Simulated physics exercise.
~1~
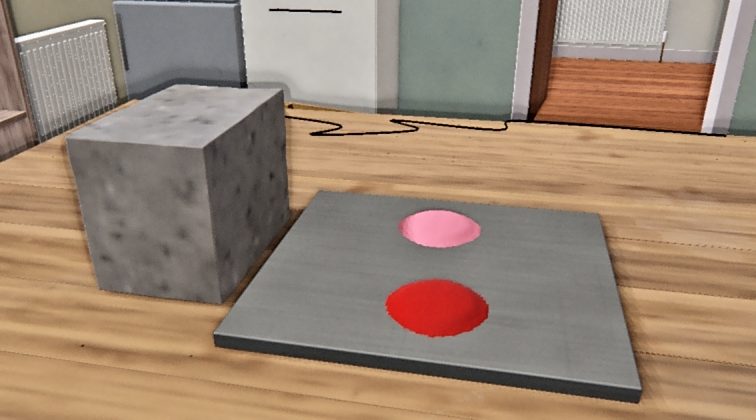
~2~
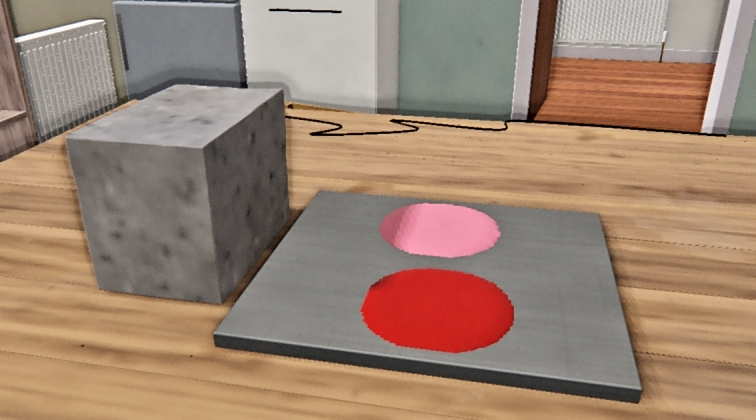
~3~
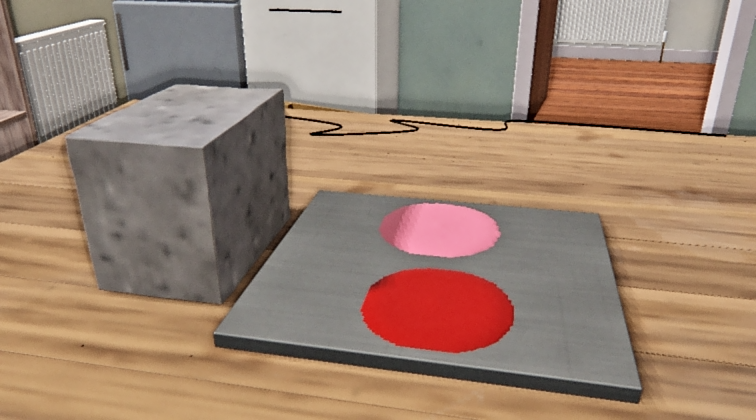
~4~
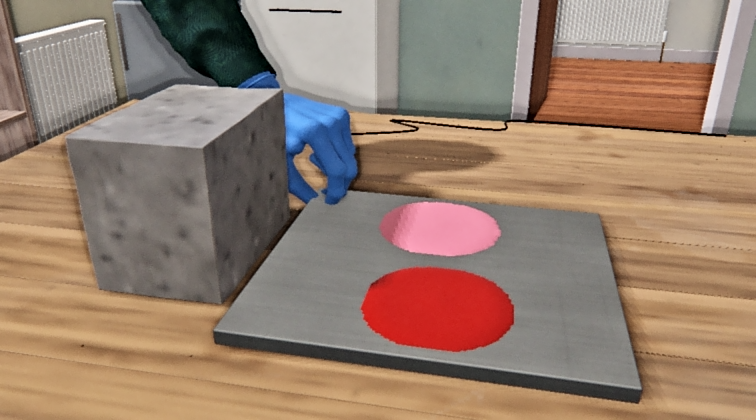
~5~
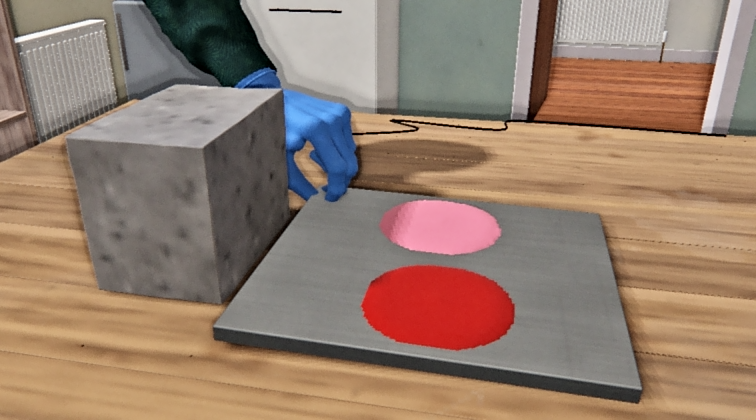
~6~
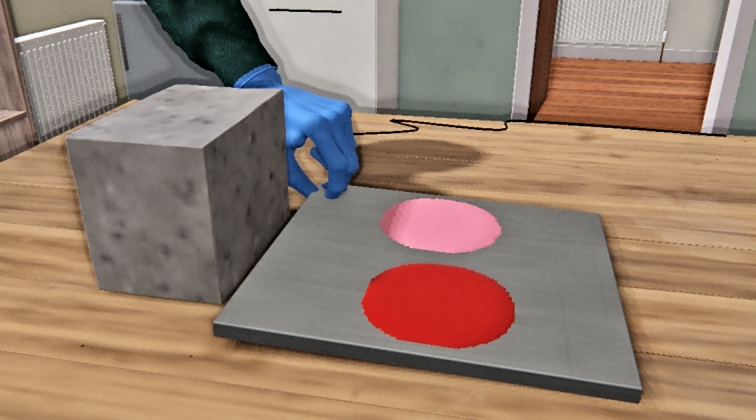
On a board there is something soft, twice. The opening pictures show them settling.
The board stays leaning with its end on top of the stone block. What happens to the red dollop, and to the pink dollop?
Watch the red dollop - it drops off; the pink dollop drops off.
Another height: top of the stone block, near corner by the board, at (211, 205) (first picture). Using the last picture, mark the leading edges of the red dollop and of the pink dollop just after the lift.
The first near (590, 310), the second near (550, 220).
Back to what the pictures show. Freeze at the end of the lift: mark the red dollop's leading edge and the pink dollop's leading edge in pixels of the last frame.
In the last view, the first is close to (633, 326) and the second close to (594, 230).
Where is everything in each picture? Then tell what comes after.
The board lies flat; red dollop (438, 301) a low mound; pink dollop (440, 224) a low mound; stone block (145, 225), in the first frame.
They settle; red dollop (438, 304) spread thin; pink dollop (440, 226) spread thin, in the second frame.
At rest; red dollop (438, 304) spread thin; pink dollop (440, 226) spread thin, in the third frame.
A hand takes the end; red dollop (438, 303) spread thin; pink dollop (440, 225) spread thin, in the fourth frame.
The end is rising; red dollop (438, 301) spread thin; pink dollop (440, 224) spread thin, in the fifth frame.
The board slopes by about 2°; red dollop (438, 300) spread thin; pink dollop (440, 222) spread thin; stone block (145, 225), in the sixth frame.
Soon after, slope about 31°; the red dollop has crept down a long way; the pink dollop has crept down a long way.
Later, the red dollop is dripping off the low end; the pink dollop is dripping off the low end.
In the end, slope about 31°; the red dollop is dripping off the low end; the pink dollop is dripping off the low end.
